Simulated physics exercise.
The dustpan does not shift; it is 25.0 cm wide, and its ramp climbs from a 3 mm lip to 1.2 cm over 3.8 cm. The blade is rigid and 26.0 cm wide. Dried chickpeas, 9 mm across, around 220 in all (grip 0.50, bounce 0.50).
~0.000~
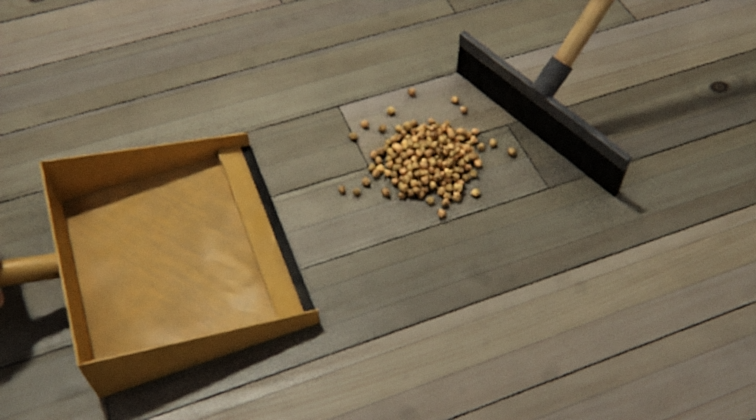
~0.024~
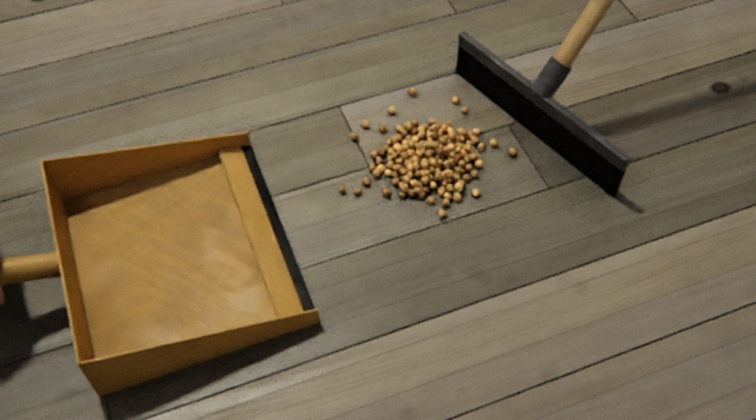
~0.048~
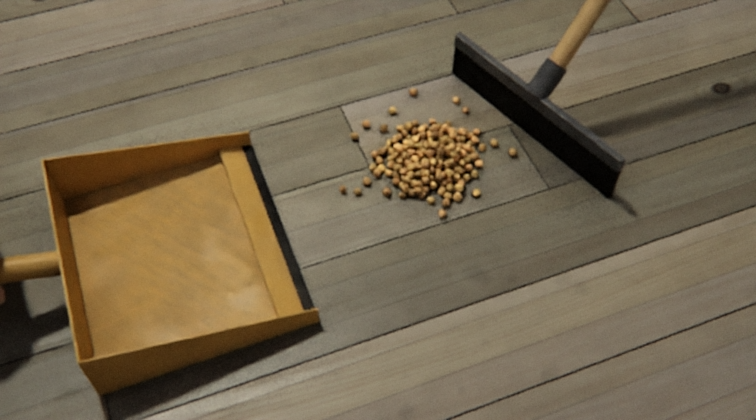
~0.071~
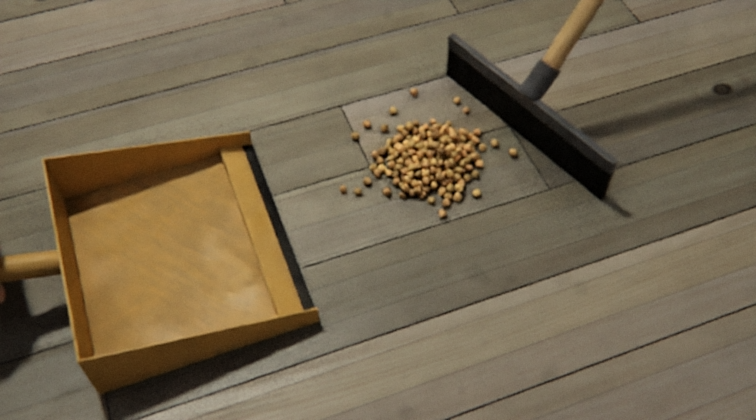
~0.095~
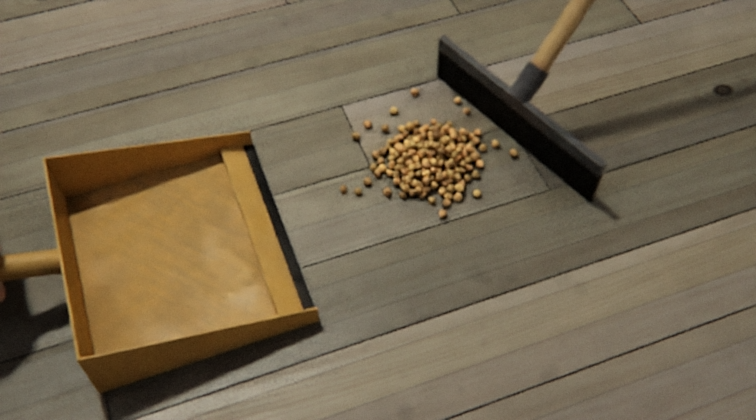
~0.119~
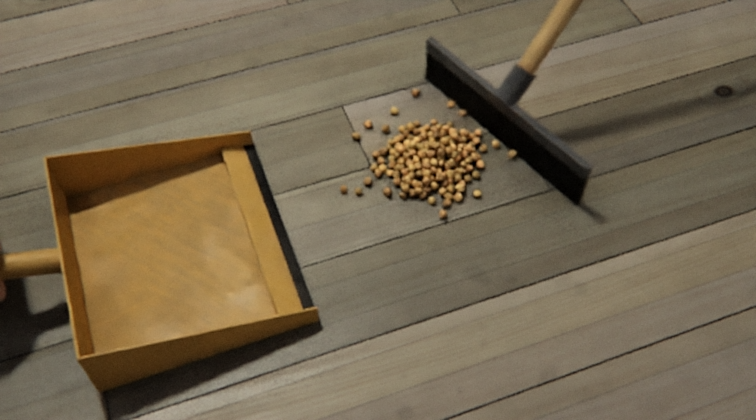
Black blade on a wooden handle sliding left across grey floorboards to the edge of a chickpea pile, orange dustpan staying still.
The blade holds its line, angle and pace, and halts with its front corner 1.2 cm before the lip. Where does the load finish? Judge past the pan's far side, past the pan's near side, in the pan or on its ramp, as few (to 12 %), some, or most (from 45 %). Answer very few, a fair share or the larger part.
Far side very few, near side very few, pan very few.
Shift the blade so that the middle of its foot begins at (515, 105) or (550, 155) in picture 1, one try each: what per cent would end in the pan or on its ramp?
Some 0 and 15 per cent.
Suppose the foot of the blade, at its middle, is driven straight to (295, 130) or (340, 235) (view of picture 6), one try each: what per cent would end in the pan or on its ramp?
Some 0 and 25 per cent.
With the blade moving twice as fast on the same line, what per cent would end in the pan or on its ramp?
In that case some 35 per cent.
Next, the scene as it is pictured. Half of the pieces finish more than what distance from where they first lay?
Roughly 16 cm.
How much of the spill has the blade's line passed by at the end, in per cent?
Some 5 per cent.
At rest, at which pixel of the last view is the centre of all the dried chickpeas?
At about (299, 202).
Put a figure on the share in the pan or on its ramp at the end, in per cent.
About 5 per cent.
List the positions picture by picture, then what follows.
Blade from (625, 163) to (463, 41), moved 0.0 cm, 0 of the pieces shifted so far; middle of the pieces at (426, 157); pan at (165, 265), in the first picture.
Blade from (623, 164) to (463, 41), moved 0.2 cm, 0 of the pieces shifted so far; middle of the pieces at (426, 157), in the second picture.
Blade from (619, 165) to (459, 42), moved 0.8 cm, 0 of the pieces shifted so far; middle of the pieces at (427, 157), in the third picture.
Blade from (611, 167) to (453, 43), moved 1.7 cm, 0 of the pieces shifted so far; middle of the pieces at (427, 158), in the fourth picture.
Blade from (599, 170) to (443, 45), moved 3.0 cm, 0 of the pieces shifted so far; middle of the pieces at (428, 158), in the fifth picture.
Blade from (585, 172) to (431, 47), moved 4.6 cm, 2 of the pieces shifted so far; middle of the pieces at (428, 158); pan at (166, 261). The blade's pace is about 0.67 m/s, heading 10 degrees away from the viewer's side, in the sixth picture.
After 0.29 s, middle of the blade 16 cm from the lip; 0 % over the lip, far side 0 %, near side 0 %.
After 0.41 s, middle of the blade 8 cm from the lip; 0 % over the lip, far side 5 %, near side 0 %.
After 0.66 s, middle of the blade 5 cm from the lip; 5 % over the lip, far side 5 %, near side 0 %.
By 1.1 s all is still; far side 5 %, near side 0 %, pan 5 %, in front of the lip or behind the blade 90 %.
